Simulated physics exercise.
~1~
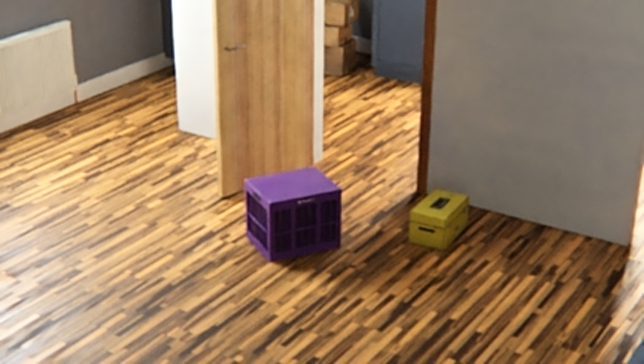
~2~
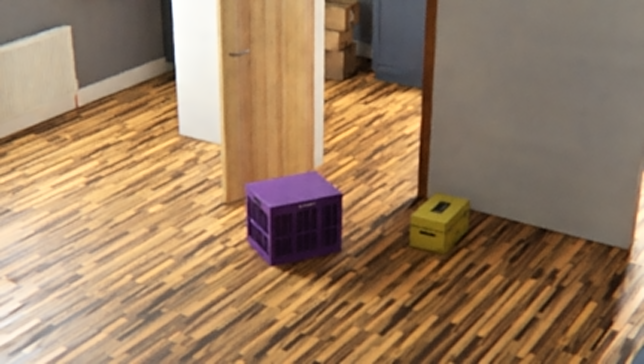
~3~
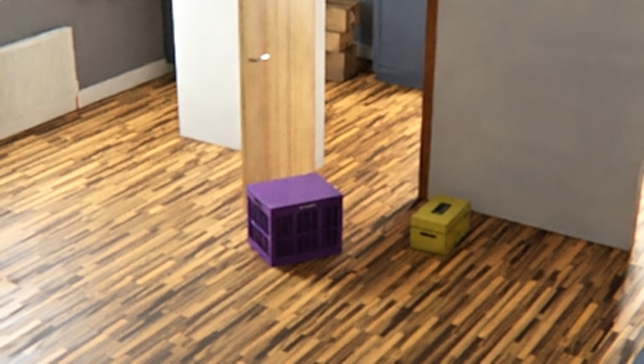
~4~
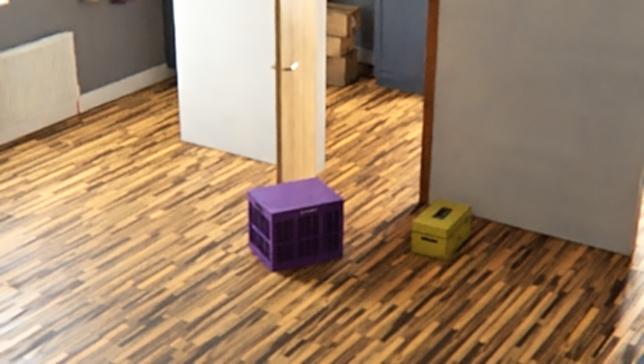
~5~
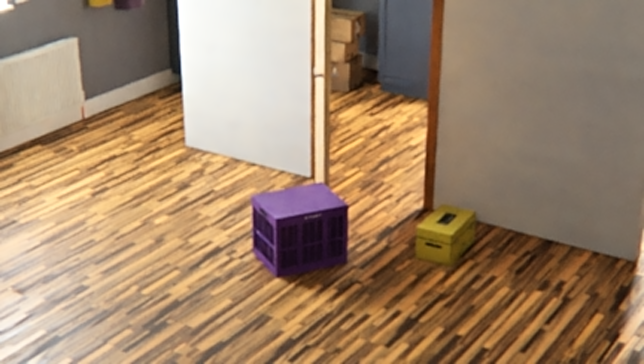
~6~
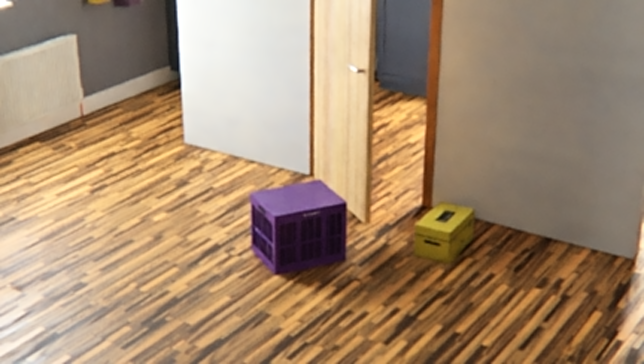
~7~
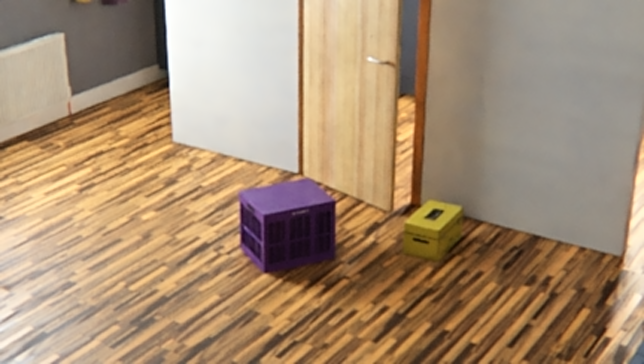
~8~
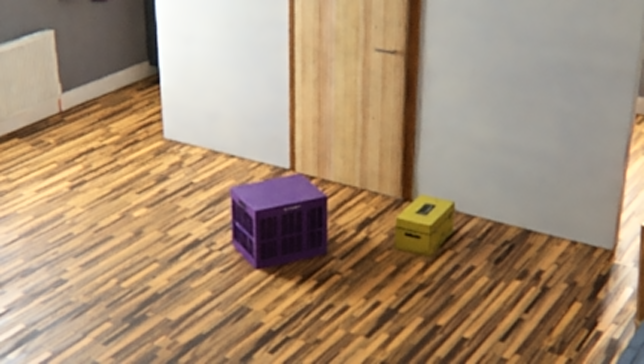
A pale wooden door stands wide open in a grey-walled room with a striped wood floor, seen from above by a slightly swaying camera. A purple crate sits on the floor in front of the doorway, and a smaller yellow box rests to its right, near the wall. Cardboard boxes show through the opening. The door swings away from its open position, turns nearly edge-on, then sweeps to the right behind the crate, gradually hiding the space beyond. It passes both objects without moving either one and ends fully closed in its frame.
